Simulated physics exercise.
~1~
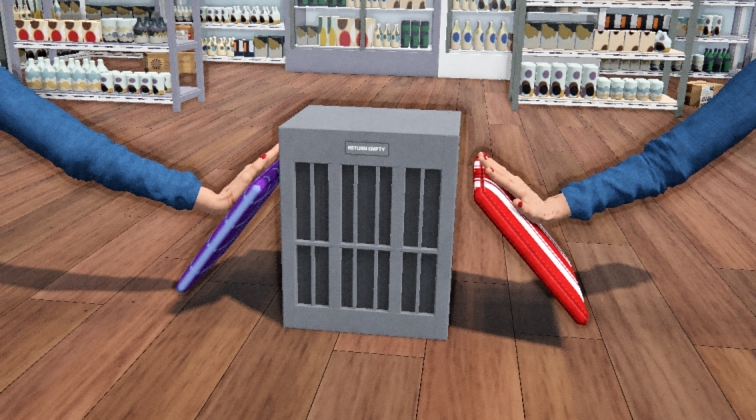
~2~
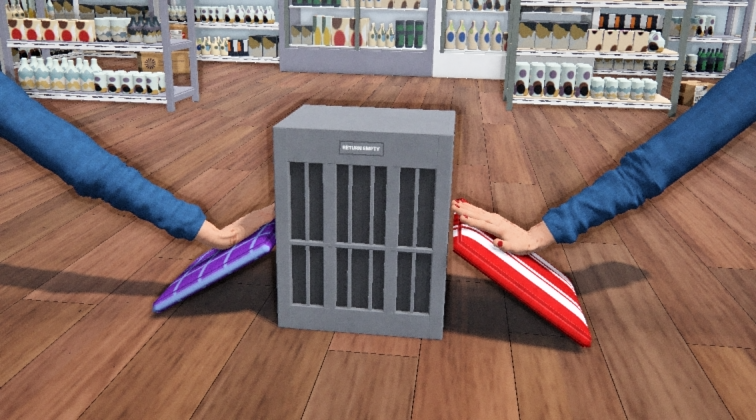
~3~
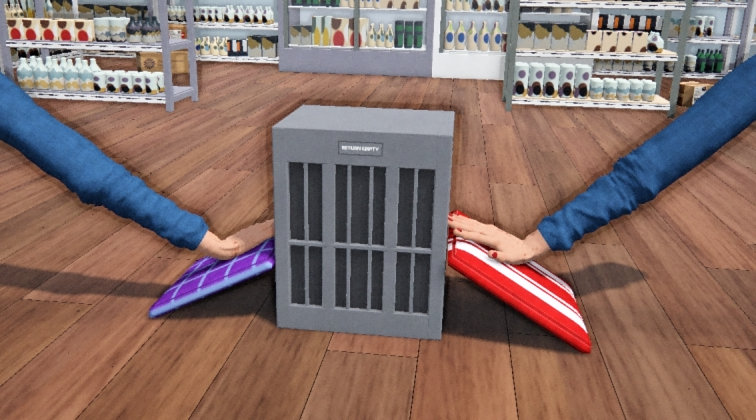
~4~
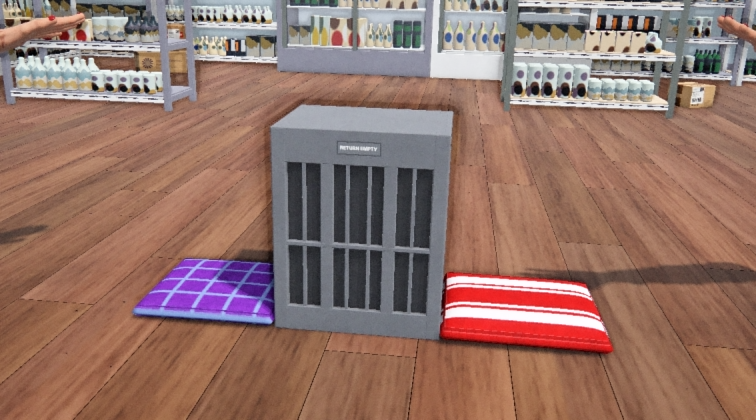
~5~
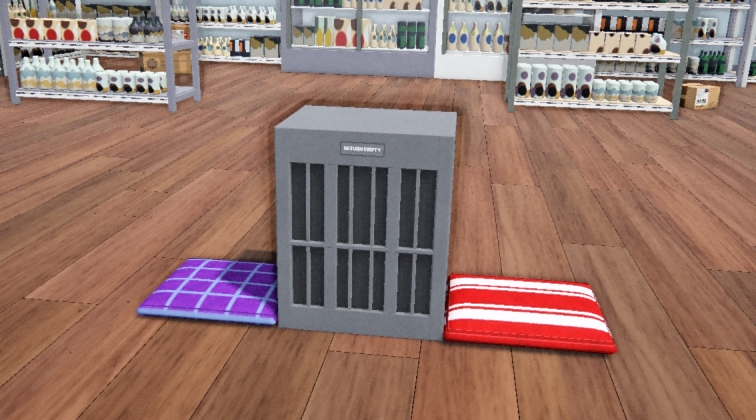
A purple checked cushion and a red striped one, leaning on either side of a grey crate, were lowered by two hands until they slanted low; once the hands drew back, both dropped and ended up flat on the wooden floor.
